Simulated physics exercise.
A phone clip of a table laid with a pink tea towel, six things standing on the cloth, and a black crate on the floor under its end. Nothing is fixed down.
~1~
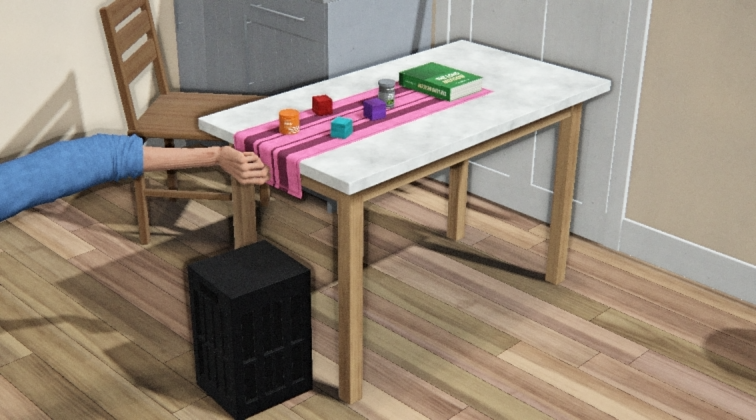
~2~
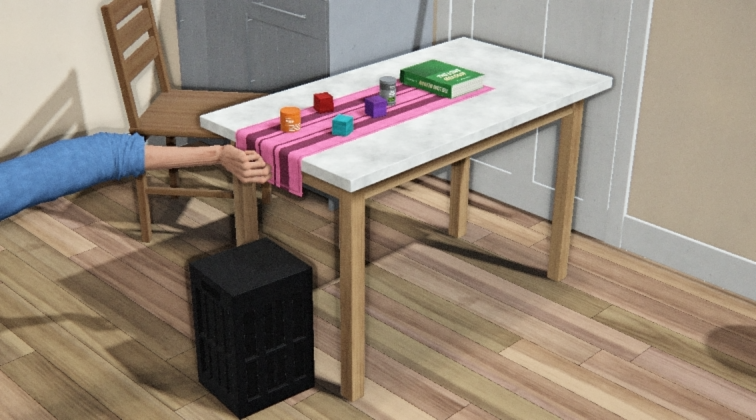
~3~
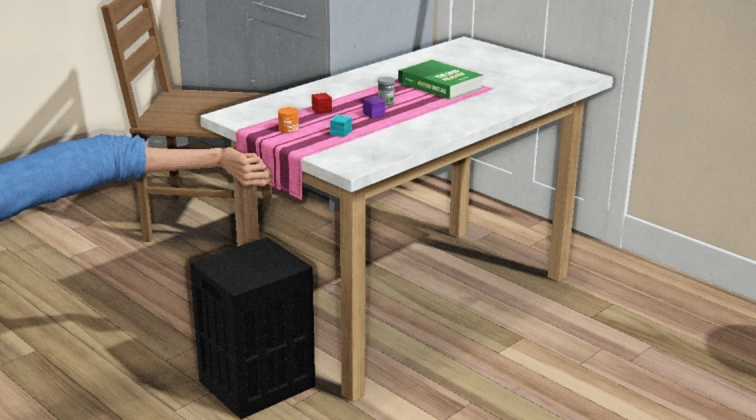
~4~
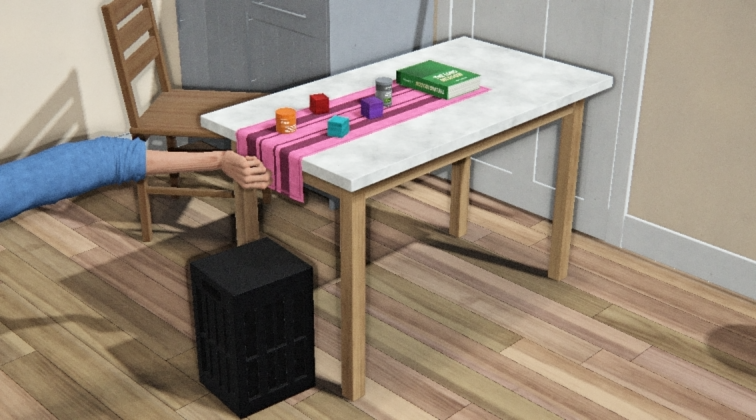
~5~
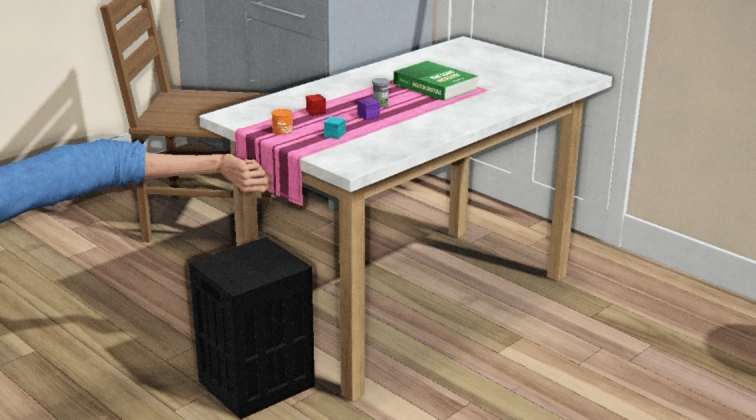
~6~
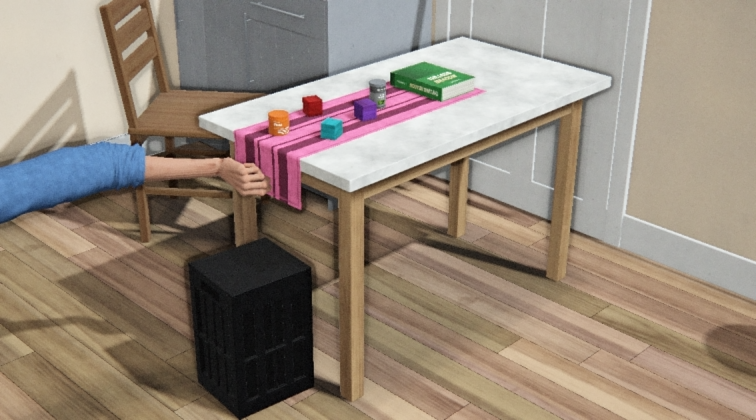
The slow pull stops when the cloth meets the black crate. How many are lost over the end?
The count of fallen things is two.
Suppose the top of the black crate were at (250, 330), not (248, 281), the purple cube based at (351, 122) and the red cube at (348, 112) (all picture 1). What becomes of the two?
The purple cube tumbles off, the red cube tumbles off.
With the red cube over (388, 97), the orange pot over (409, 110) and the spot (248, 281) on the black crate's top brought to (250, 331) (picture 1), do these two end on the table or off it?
The red cube holds on, the orange pot keeps its place on top.
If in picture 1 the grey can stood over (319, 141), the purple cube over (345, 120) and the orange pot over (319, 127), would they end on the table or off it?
The grey can falls; the purple cube remains up; the orange pot goes over.
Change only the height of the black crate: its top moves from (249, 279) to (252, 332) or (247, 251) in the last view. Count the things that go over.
It would be 4 and 1.
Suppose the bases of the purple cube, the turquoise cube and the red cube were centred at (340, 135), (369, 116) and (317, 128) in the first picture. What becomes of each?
The purple cube tumbles off, the turquoise cube holds on, the red cube drops off.
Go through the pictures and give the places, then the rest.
In the first frame, hem (301, 199); orange pot (289, 112); turquoise cube (342, 120); red cube (322, 98); purple cube (375, 102); grey can (387, 81); top of the crate (248, 281).
In the second frame, hem (302, 197); orange pot (290, 110).
In the third frame, hem (302, 200); turquoise cube (341, 118).
In the fourth frame, hem (304, 202); red cube (319, 96); top of the crate (250, 278).
In the fifth frame, hem (303, 206); purple cube (368, 101).
In the sixth frame, hem (301, 210); orange pot (278, 113); turquoise cube (332, 121); red cube (312, 98); purple cube (365, 102); grey can (377, 82).
Soon after, hem near (268, 221); all still up.
Then, hem near (268, 244); orange pot gone.
Further on, hem on the crate; orange pot and turquoise cube gone.
At rest, hem on the crate; orange pot and turquoise cube gone. It carries off two.
